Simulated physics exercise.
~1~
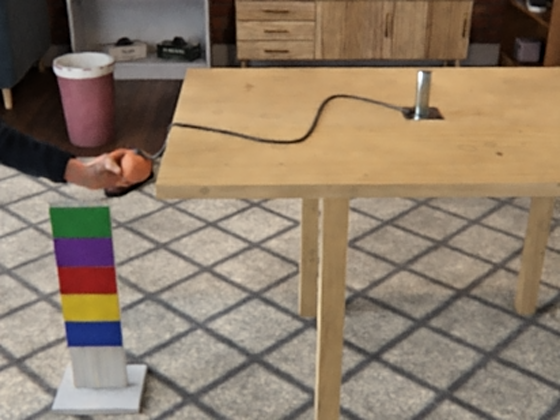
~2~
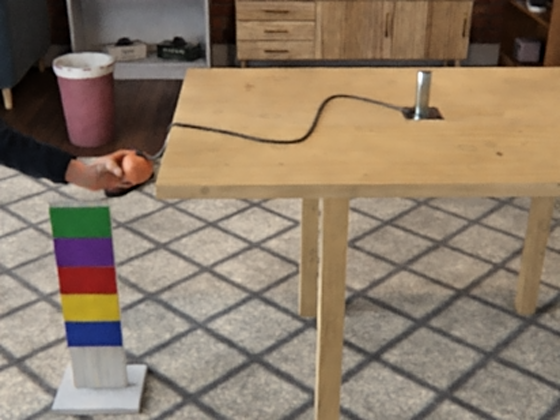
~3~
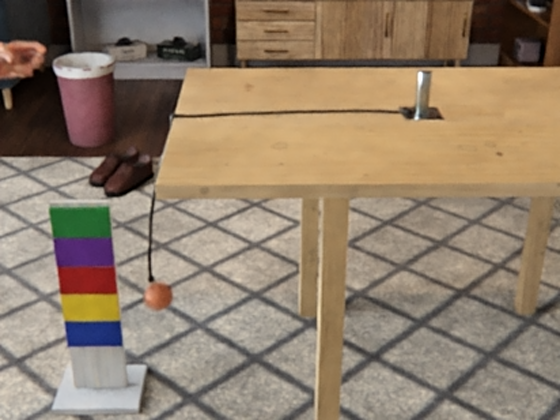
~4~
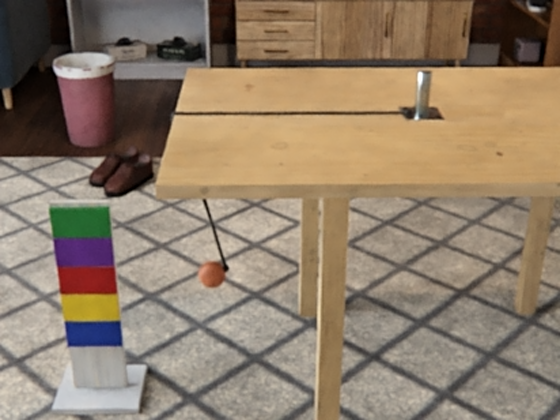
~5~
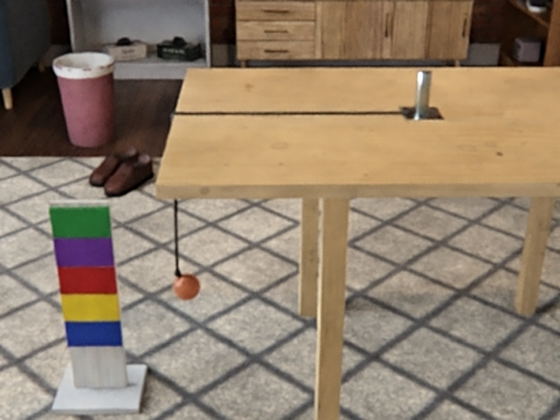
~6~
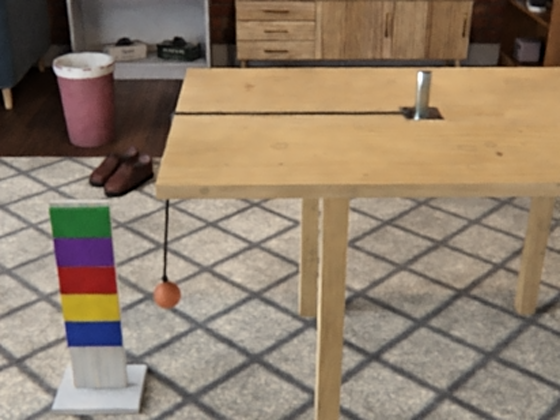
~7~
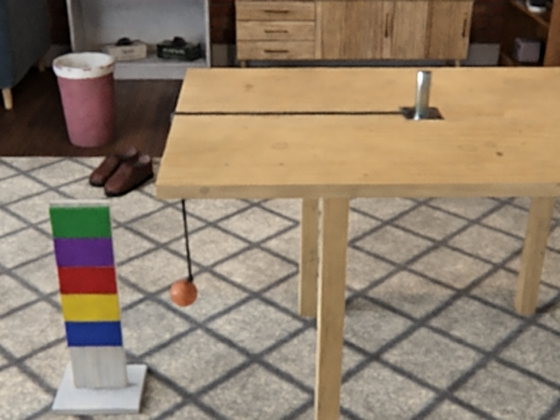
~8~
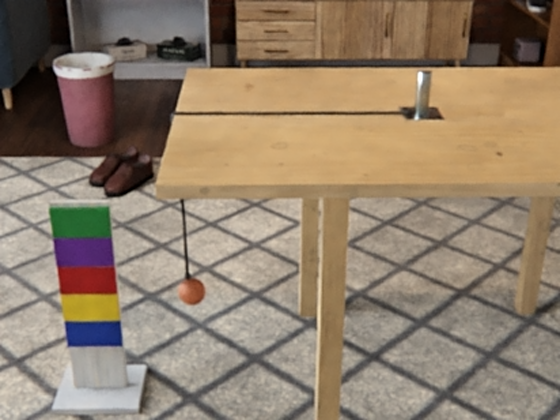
A hand held an orange ball on a slack dark cord at a table's edge beside a striped board, then let go and drew back. The ball dropped, swung right and back in smaller sways, and ended hanging level with the yellow band.
